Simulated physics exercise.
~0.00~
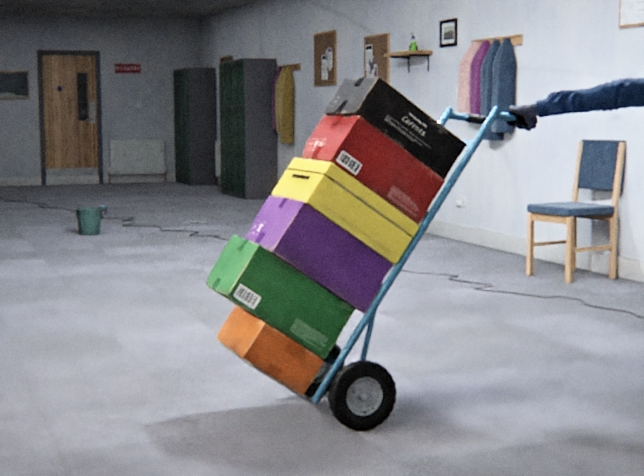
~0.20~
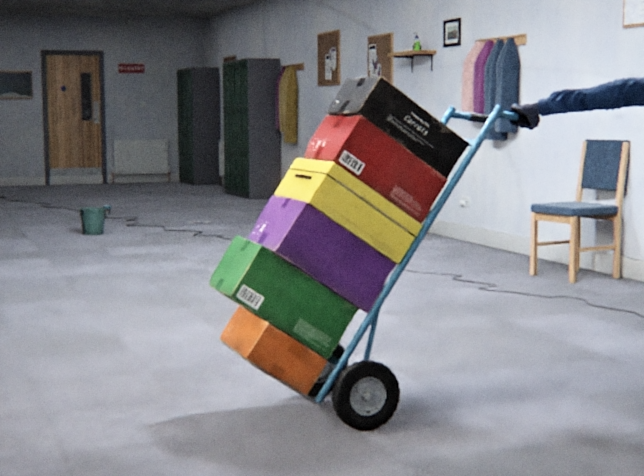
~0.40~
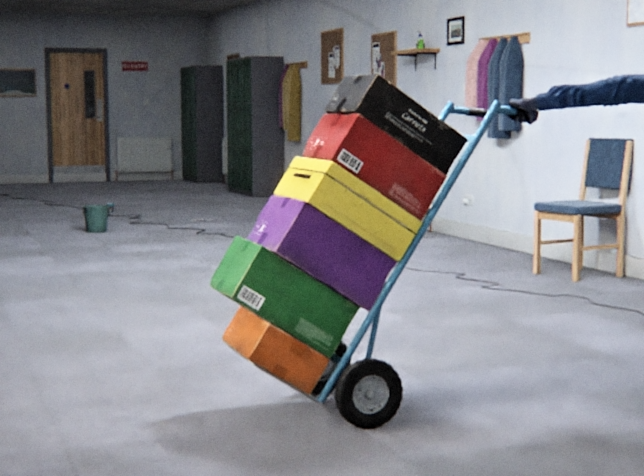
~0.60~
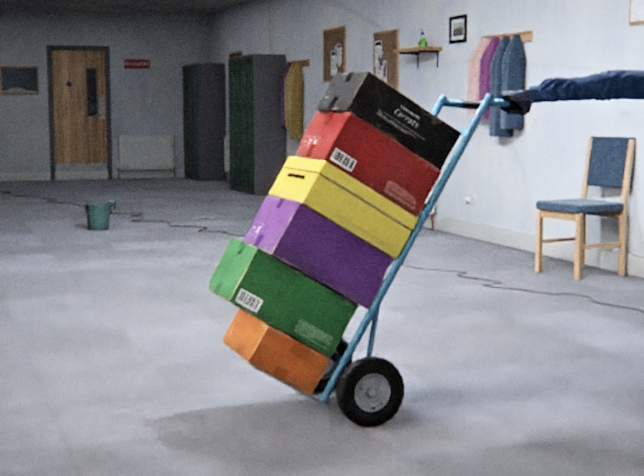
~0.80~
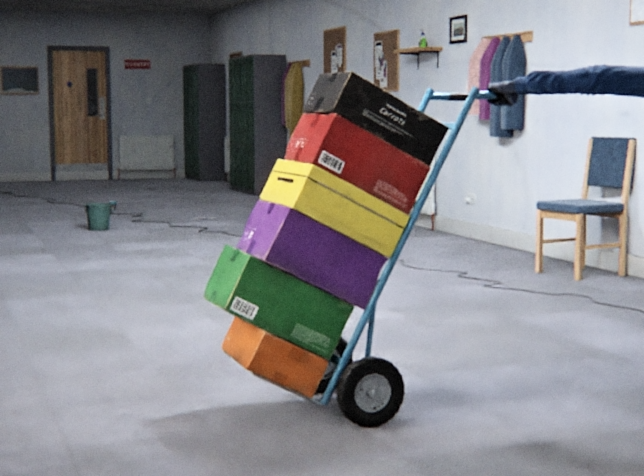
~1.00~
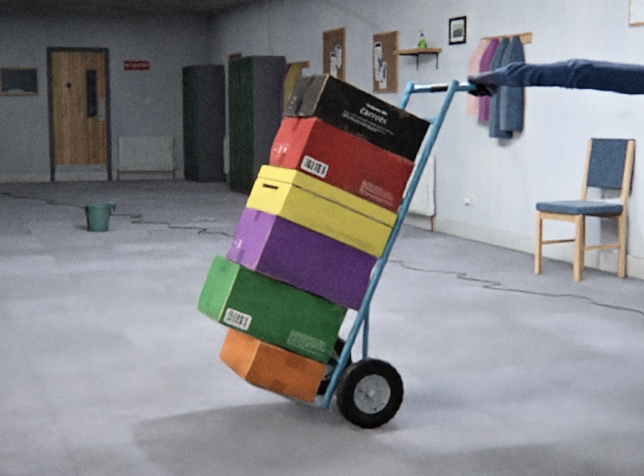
At first, a blue hand truck stacked with six colourful boxes, orange at the bottom and black on top, leans back steeply to the right, a gloved hand on its handle. The arm then pushes the handle up and leftward, and the truck and its stack swing gradually more upright.
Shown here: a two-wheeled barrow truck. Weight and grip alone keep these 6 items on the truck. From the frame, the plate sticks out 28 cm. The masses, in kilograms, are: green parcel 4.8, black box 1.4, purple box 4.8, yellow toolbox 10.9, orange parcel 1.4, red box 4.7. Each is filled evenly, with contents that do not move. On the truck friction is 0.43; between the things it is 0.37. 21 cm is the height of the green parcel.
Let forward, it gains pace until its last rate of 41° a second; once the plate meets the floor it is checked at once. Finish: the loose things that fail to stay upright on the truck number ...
They number three or more.
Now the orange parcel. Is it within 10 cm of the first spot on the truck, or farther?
As for the orange parcel, it stays where it was.
By 2.30 s, truck upright; black box rocked 12° off its seat near (194, 141); green parcel rocked 12° off its seat near (233, 348); red box rocked 12° off its seat.
By 2.70 s, truck upright; black box, yellow toolbox and red box now dropped from the stack; green parcel rocked 34° off its seat near (207, 357); purple box rocked 34° off its seat.
By 3.00 s, truck upright; purple box now dropped from the stack; green parcel rocked 55° off its seat near (185, 359); orange parcel rocked 48° off its seat.
By 3.30 s, truck upright; green parcel rocked 56° off its seat near (184, 359); orange parcel 2 cm from its spot.
When it is over (4.2 s), dropped from the stack, black box, purple box, yellow toolbox and red box; lying over on the truck, green parcel; the last one within 10 cm of the start. In the last view, green parcel near (204, 363).
